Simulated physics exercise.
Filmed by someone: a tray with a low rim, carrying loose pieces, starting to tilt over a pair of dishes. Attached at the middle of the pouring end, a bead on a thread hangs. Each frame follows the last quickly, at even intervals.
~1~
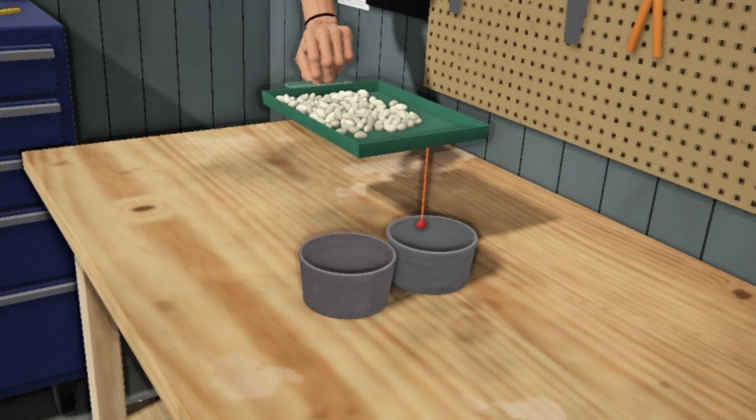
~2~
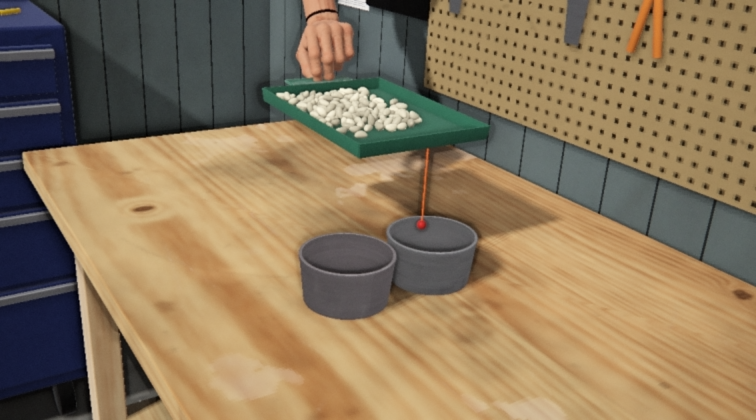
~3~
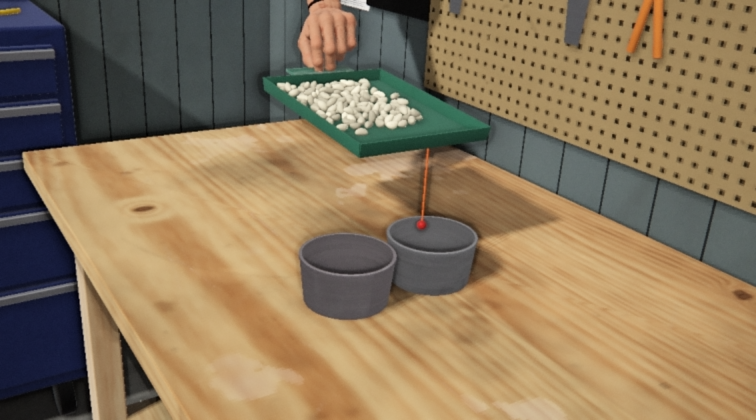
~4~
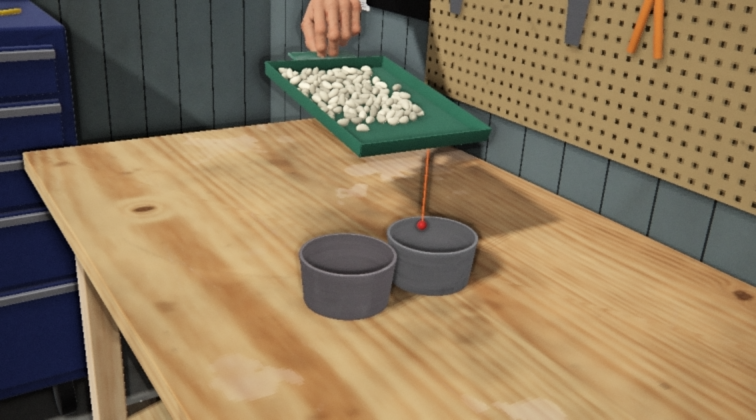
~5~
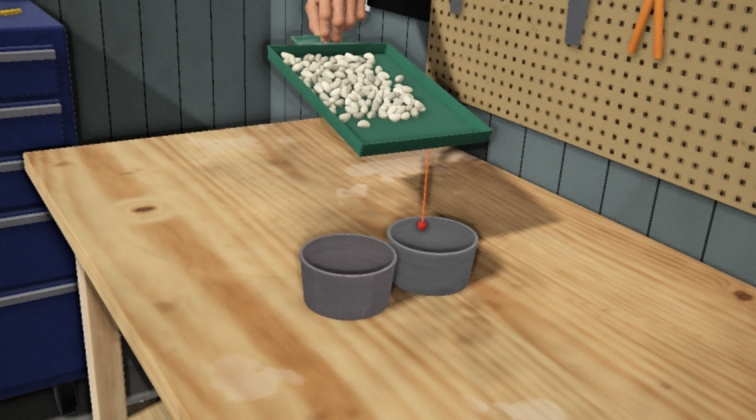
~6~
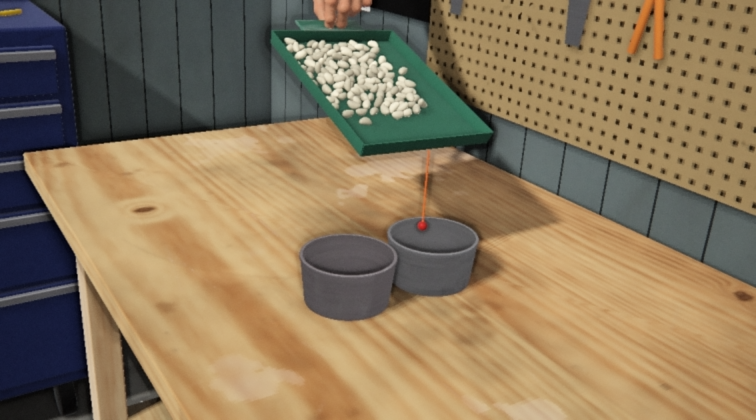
A green tray of white beans, gripped by a hand at its far end, starts out nearly level above two gray dishes on a wooden table. The hand raises that end, slowly at first and then more steeply, while the beans stay on the tray and a red bead hangs over the right dish.
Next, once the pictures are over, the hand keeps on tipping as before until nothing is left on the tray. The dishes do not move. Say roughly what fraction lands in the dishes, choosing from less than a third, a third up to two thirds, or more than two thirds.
The dishes capture not a full third of the load.
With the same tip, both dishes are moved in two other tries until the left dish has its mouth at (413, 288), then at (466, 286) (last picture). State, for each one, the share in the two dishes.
First 40 per cent, second 20 per cent.
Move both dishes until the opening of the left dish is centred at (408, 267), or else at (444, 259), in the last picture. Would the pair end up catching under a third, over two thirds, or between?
In order of the places: More than two thirds, then beyond two thirds.
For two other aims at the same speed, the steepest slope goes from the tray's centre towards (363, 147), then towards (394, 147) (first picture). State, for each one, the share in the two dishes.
First case around 90 per cent, second case 60 per cent.
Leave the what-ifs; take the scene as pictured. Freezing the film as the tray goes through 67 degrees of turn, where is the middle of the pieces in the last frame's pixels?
The middle of the pieces shows up near (430, 125).
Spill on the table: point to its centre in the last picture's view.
Once everything settles, the pieces are centred near (469, 312).
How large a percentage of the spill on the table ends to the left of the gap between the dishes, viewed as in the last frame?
That's roughly 10 per cent of the pieces.
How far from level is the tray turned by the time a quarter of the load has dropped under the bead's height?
Around 85 degrees of turn.
Just after the last frame, tray tipped steeply; almost all on the tray; about a tenth in the air.
A moment on, tray tipped past a quarter turn; roughly a third on the tray; just a few in the right dish; roughly a third outside both; about a tenth in the air.
Further on, tray tipped past a quarter turn; just a few in the left dish; roughly a quarter in the right dish; the larger part outside both.
When it is over, tray tipped past a quarter turn; just a few in the left dish; roughly a quarter in the right dish; the larger part outside both.
